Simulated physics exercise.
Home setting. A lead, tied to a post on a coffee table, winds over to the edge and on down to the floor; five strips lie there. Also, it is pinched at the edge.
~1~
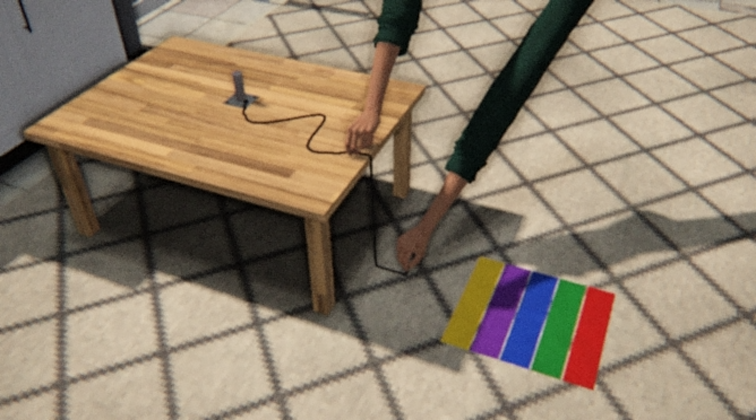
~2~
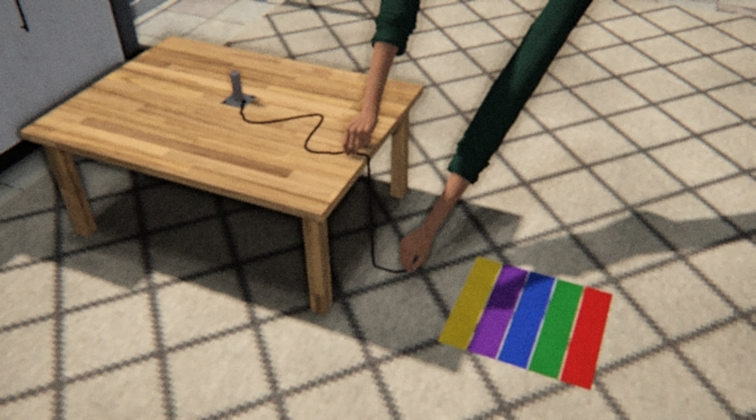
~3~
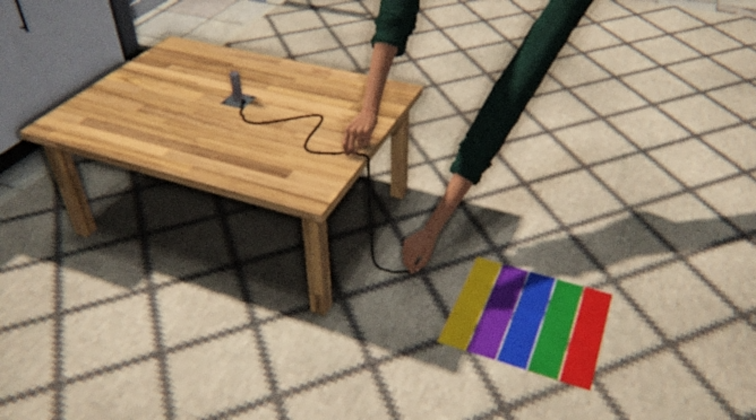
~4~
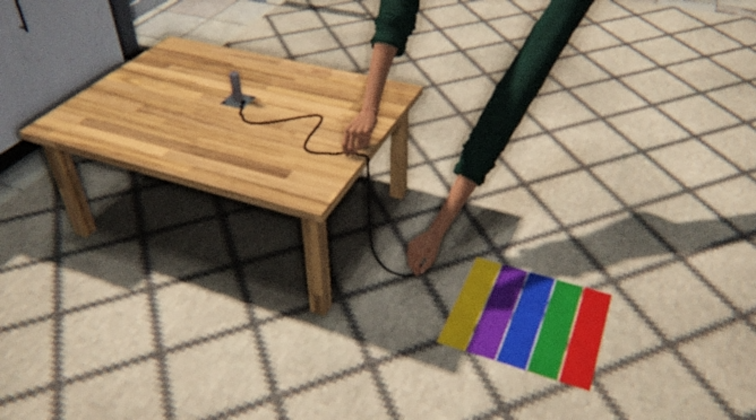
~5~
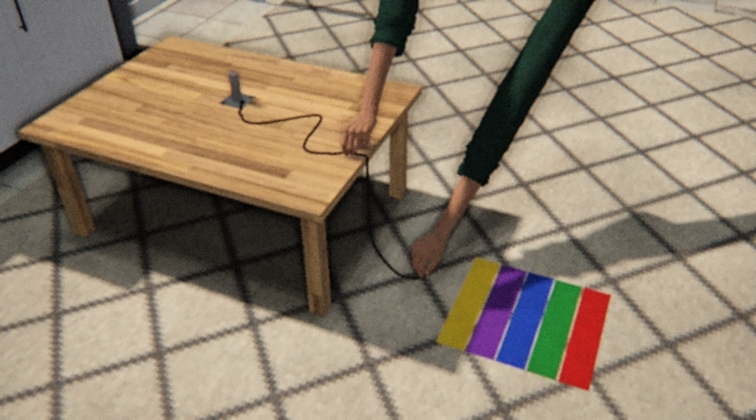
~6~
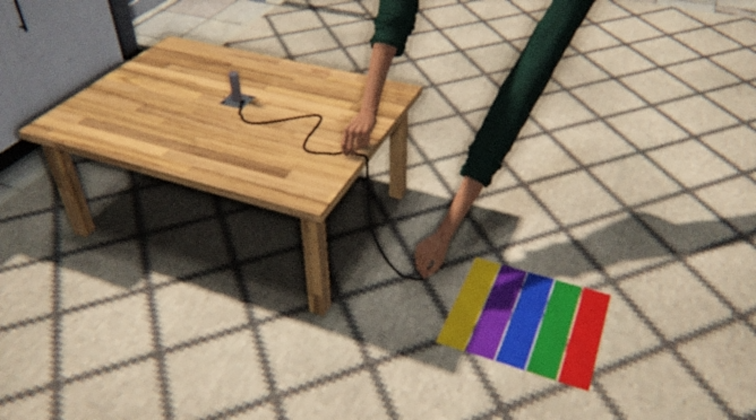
Hand pinching a dark cord at a wooden table's edge while the other draws its lower end slightly right near coloured strips.
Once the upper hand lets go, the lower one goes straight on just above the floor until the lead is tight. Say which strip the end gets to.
It gets to the red strip.
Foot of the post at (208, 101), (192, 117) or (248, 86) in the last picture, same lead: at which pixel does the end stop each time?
Roughly (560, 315), then (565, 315), then (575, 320).
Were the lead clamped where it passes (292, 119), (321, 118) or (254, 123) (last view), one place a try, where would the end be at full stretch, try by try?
Pixel spots, one per try: About (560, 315), (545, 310), (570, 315).
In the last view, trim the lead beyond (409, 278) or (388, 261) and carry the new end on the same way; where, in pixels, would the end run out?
Roughly (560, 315), then roughly (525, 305).
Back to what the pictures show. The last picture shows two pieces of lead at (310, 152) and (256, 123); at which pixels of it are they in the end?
The first moves to (396, 166), the second to (284, 116).
A little later, end near (535, 306); over blue.
Next, end near (570, 317); over green.
When it is tight, end near (591, 323); over red. The end stops over the red strip.
